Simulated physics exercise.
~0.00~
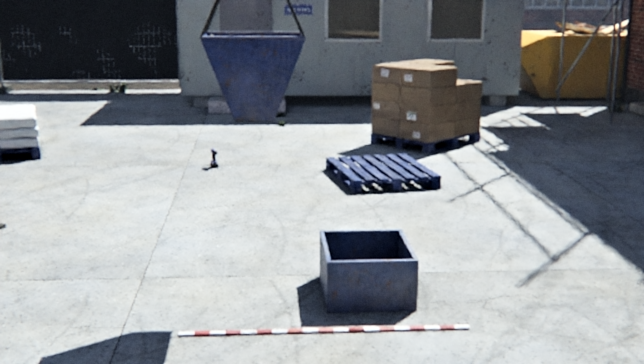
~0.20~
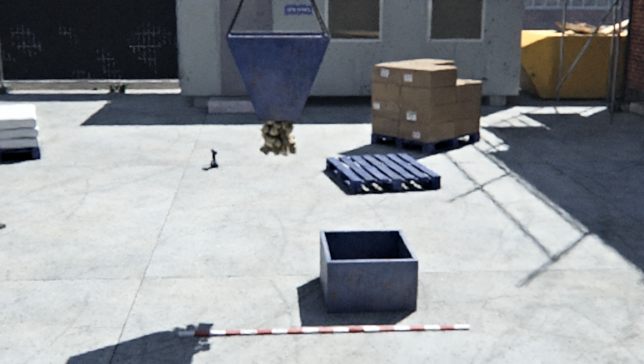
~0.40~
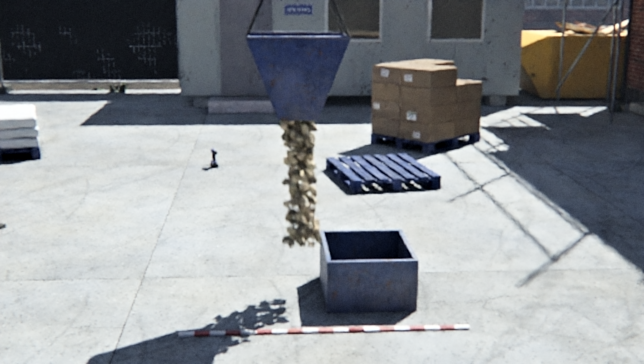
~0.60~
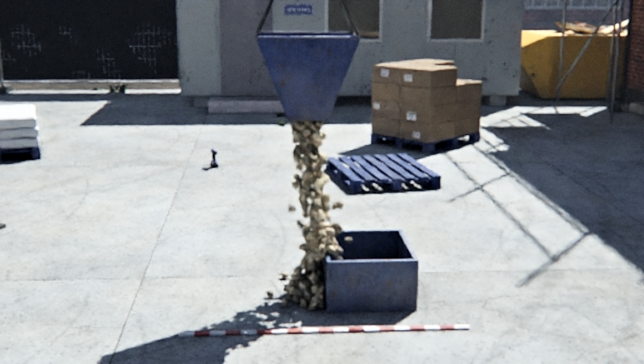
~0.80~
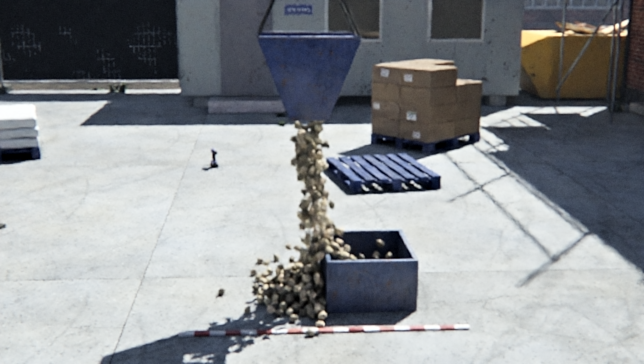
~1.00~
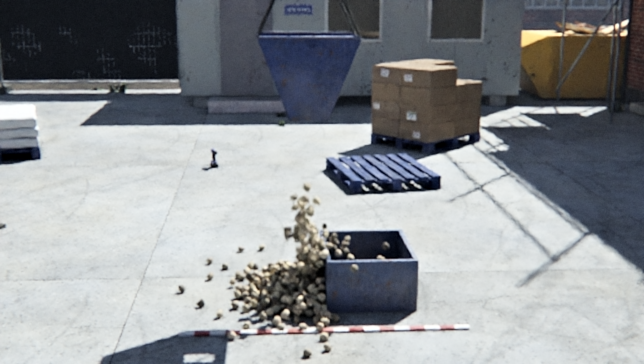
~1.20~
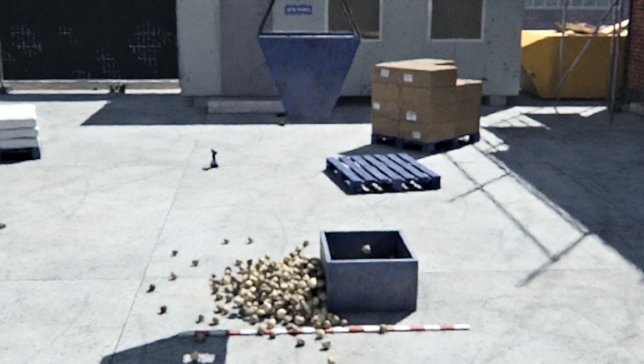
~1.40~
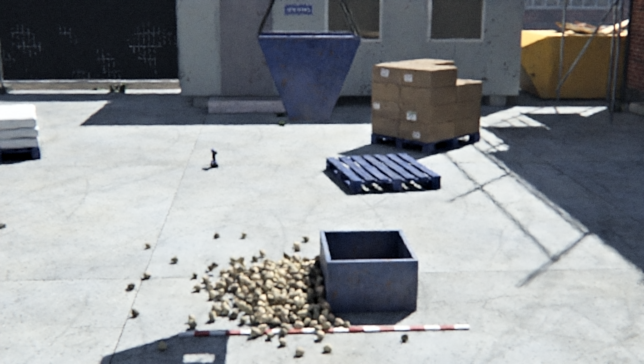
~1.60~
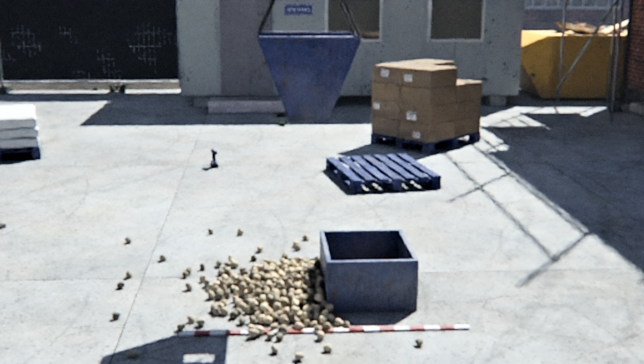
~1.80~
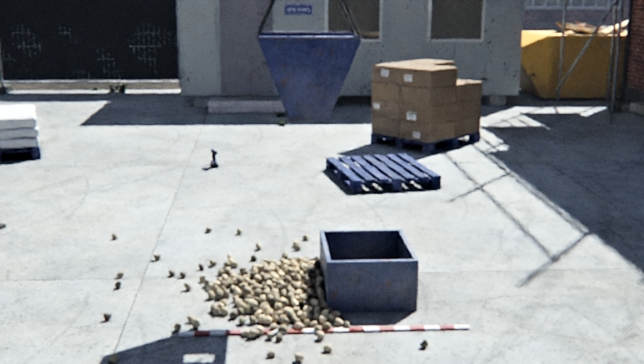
A blue hopper moves right, dropping stones that mostly pile up left of the bin.
